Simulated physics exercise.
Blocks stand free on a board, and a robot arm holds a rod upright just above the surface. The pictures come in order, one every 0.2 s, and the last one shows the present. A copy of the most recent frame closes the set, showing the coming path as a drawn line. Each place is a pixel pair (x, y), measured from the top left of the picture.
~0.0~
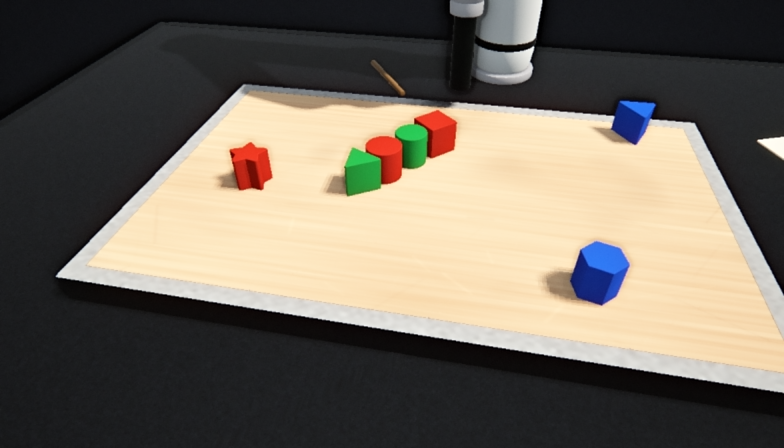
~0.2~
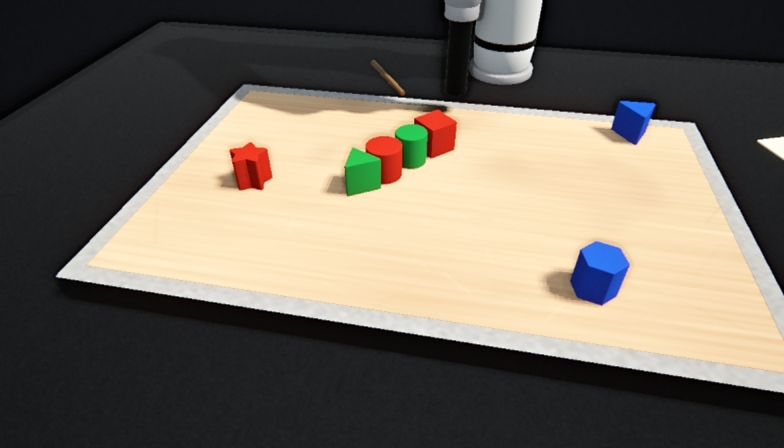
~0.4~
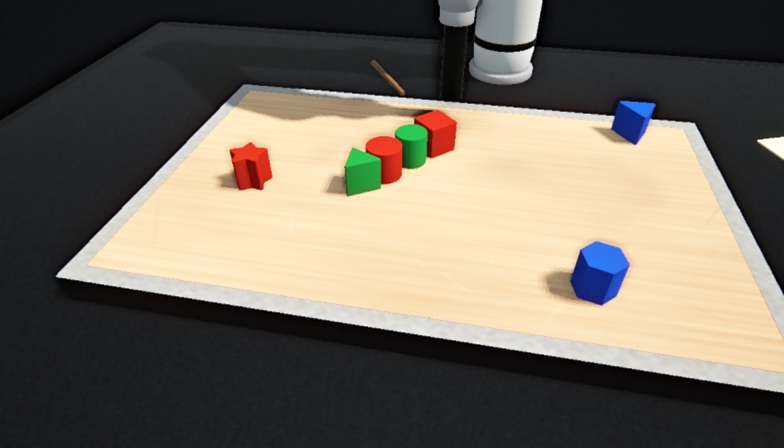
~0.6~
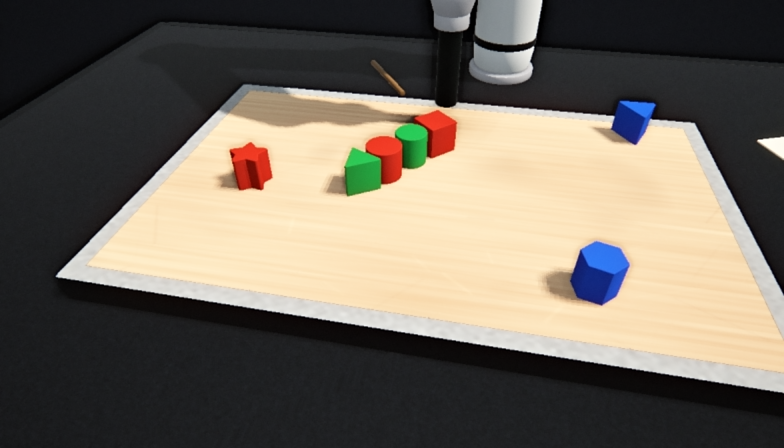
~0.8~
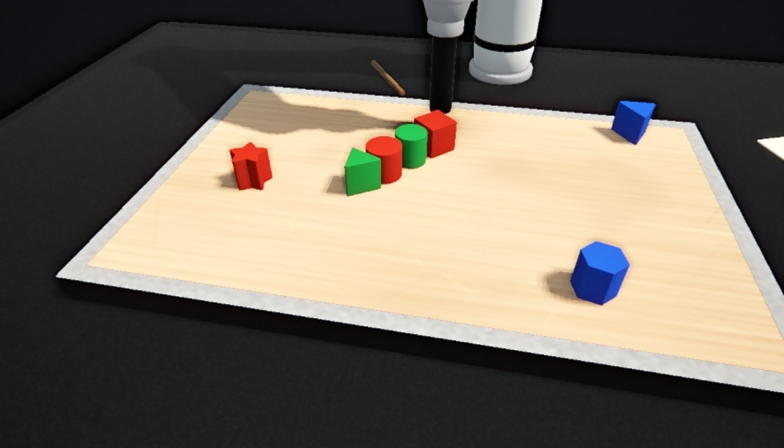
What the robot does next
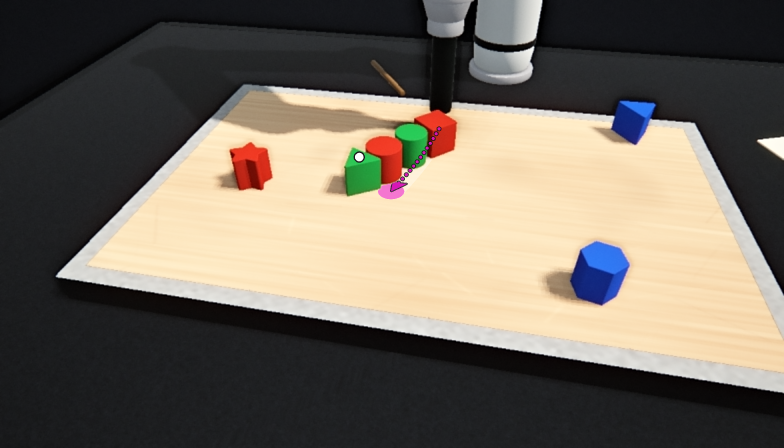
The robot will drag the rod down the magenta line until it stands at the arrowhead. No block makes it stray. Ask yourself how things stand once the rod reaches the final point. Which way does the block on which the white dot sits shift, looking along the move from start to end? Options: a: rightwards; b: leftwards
The one that fits is a, rightwards.
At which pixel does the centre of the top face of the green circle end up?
In the picture, that point is around (394, 179).
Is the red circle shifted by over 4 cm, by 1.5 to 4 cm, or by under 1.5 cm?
Its final spot will lie 1.5 to 4 cm from the current one.
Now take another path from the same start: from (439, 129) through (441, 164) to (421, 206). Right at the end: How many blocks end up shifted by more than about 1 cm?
Counting only shifts above 1 cm, I get three or more blocks.
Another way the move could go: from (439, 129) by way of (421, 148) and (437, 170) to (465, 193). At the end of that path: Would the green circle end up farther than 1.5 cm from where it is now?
Yes.
The line goes from (439, 129) over (420, 158) to (391, 191); the dot is on the green triangular piece.
On the path given first. One third of the way, rod at (428, 128); green triangular piece at (349, 161); red circle at (372, 149); green circle at (407, 145); red square block at (441, 135), turned 45° anticlockwise.
Two thirds of the way, rod at (412, 148); green triangular piece at (346, 162); red circle at (370, 150); green circle at (405, 155); red square block at (443, 145), turned 100° anticlockwise.
At the end, rod at (391, 170); green triangular piece at (338, 165); red circle at (363, 153); green circle at (394, 179); red square block at (443, 146), turned 110° anticlockwise.
